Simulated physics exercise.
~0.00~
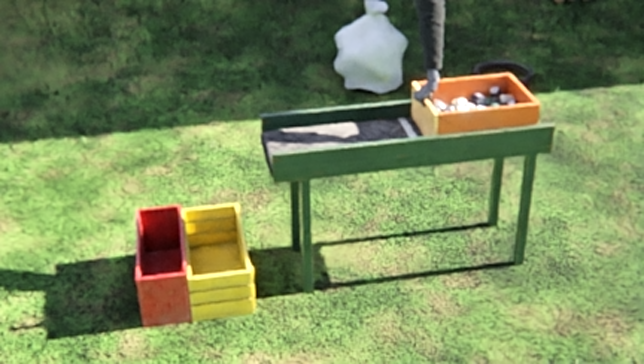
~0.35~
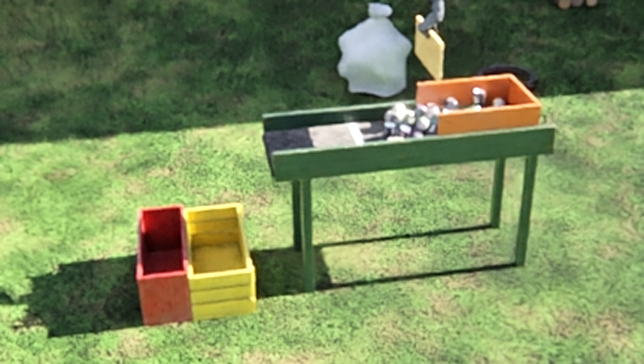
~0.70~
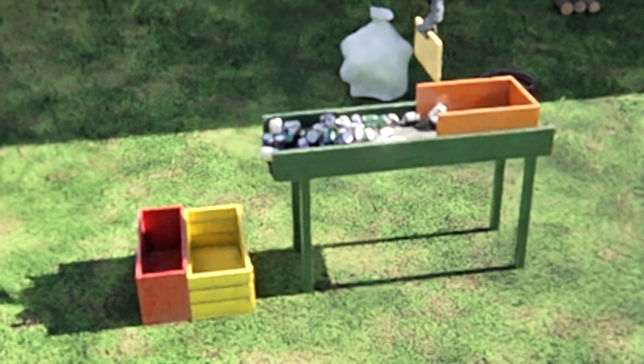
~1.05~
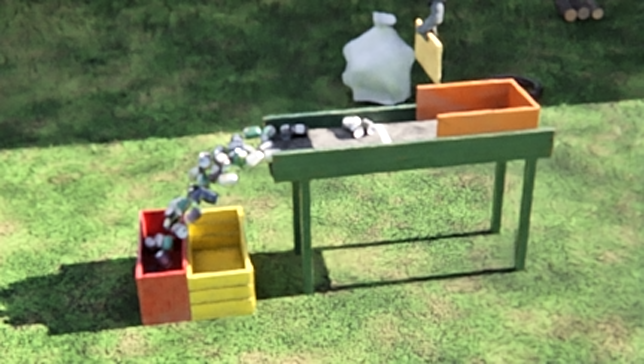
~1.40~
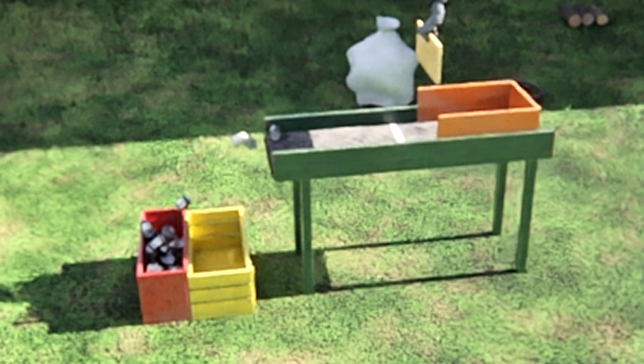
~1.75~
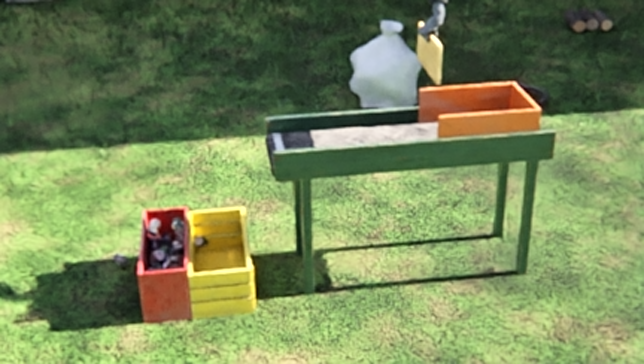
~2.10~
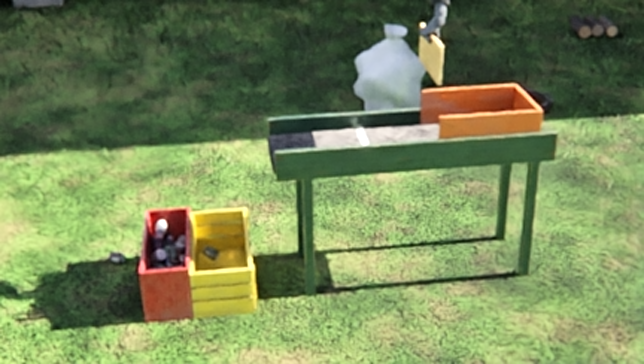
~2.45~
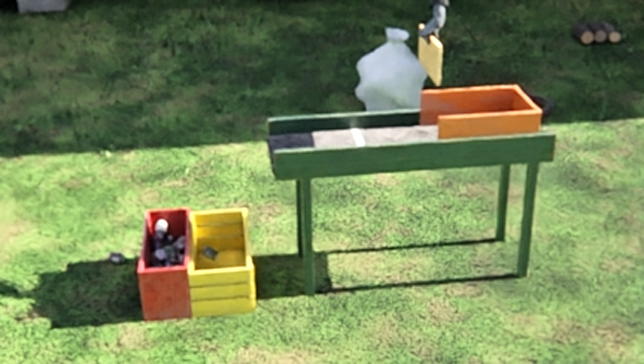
The clip opens on a sunlit lawn, where an orange pen full of small cans sits at the right end of a green raised belt, with a yellow tote and a red tub on the grass to the left. A grey arm lifts a panel away from the pen, and the cans begin to spread left along the belt. They stretch out toward the far end, then pour off it in a curving stream. Nearly all drop into the red tub, the farther container. The last few straggle after them, leaving the pen and belt empty, one can in the yellow tote and another on the grass left of the tub.
